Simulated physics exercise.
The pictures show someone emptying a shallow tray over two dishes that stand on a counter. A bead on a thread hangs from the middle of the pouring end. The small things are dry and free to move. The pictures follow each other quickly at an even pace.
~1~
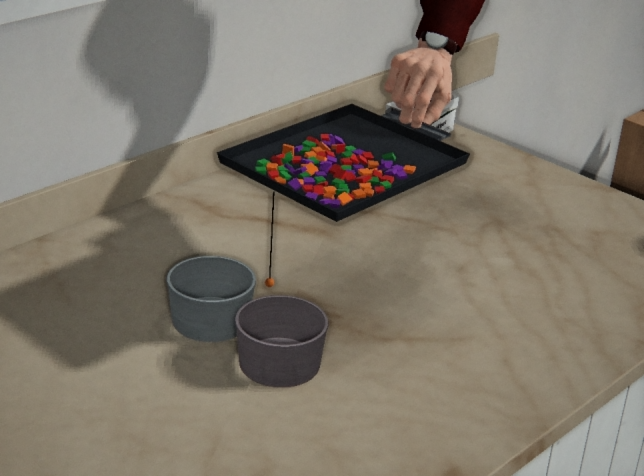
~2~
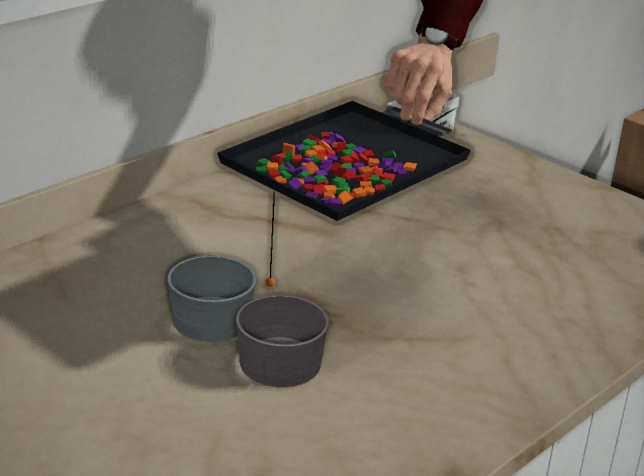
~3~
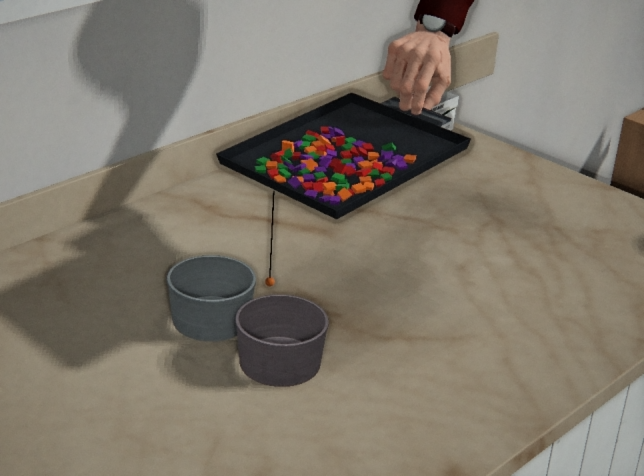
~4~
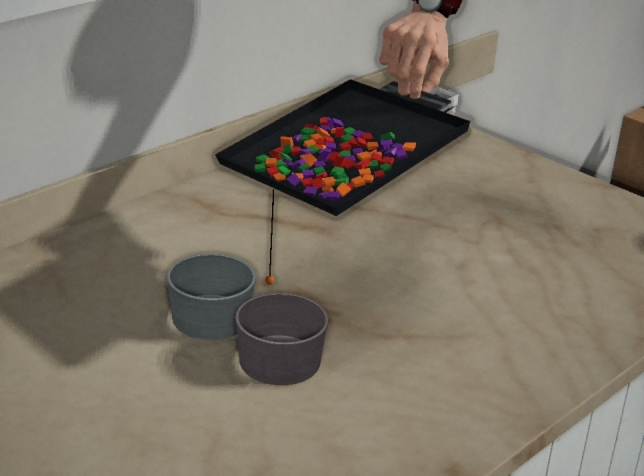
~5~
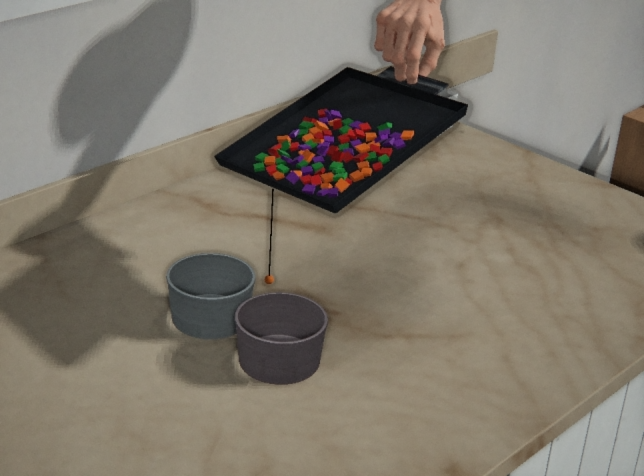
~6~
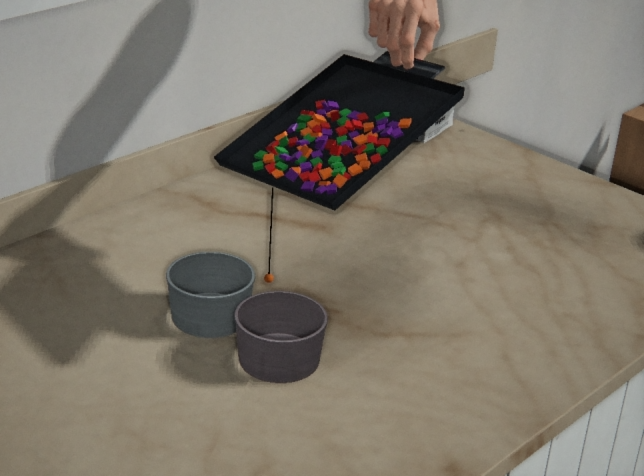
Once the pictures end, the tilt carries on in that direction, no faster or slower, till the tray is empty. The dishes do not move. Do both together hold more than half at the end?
The two hold over half of the load.
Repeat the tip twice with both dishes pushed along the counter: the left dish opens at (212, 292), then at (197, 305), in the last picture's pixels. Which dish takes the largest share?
One: The left dish. Two: The left-hand dish.
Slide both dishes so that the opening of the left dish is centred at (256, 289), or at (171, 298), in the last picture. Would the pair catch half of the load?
First less than half, then less than half.
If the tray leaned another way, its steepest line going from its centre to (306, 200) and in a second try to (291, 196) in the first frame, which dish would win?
At the first place the right-hand dish, at the second the dish on the right.
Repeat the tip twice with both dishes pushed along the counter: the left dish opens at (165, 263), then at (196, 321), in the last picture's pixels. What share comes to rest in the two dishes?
About 60 and 10 per cent.
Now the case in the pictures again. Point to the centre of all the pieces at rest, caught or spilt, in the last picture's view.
At about (206, 314).
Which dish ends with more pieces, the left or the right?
Fuller: The left one.
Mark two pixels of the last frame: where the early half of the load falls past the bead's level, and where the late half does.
Early half (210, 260), late half (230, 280).
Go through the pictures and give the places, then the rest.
Corners of the pouring end at (221, 153) and (337, 211), level; middle of the load at (335, 169), mosaic tiles; left dish at (179, 310); right dish at (249, 354); bead on its thread at (270, 282), in the first picture.
Corners of the pouring end at (221, 153) and (338, 210), level; middle of the load at (335, 168), in the second picture.
Corners of the pouring end at (220, 154) and (337, 208), tipped barely, lowest at the left corner; middle of the load at (335, 164), in the third picture.
Corners of the pouring end at (219, 154) and (335, 205), tipped a little, lowest at the left corner; middle of the load at (334, 157), in the fourth picture.
Corners of the pouring end at (218, 156) and (334, 203), tipped a little, lowest at the left corner; middle of the load at (332, 151), in the fifth picture.
Corners of the pouring end at (217, 156) and (332, 201), tipped clearly, lowest at the left corner; middle of the load at (330, 145); left dish at (178, 306); right dish at (248, 350), in the sixth picture.
Soon, tray tipped steeply; nearly all on the tray; a small part in the air.
A while on, tray tipped past a quarter turn; a small part on the tray; a stray few in the right dish; about a quarter in the left dish; a small part outside both; about half in the air.
Towards the end, tray tipped past a quarter turn; a small part in the right dish; about two thirds in the left dish; about a quarter outside both.
Finally, tray tipped past a quarter turn; a small part in the right dish; about two thirds in the left dish; about a quarter outside both.
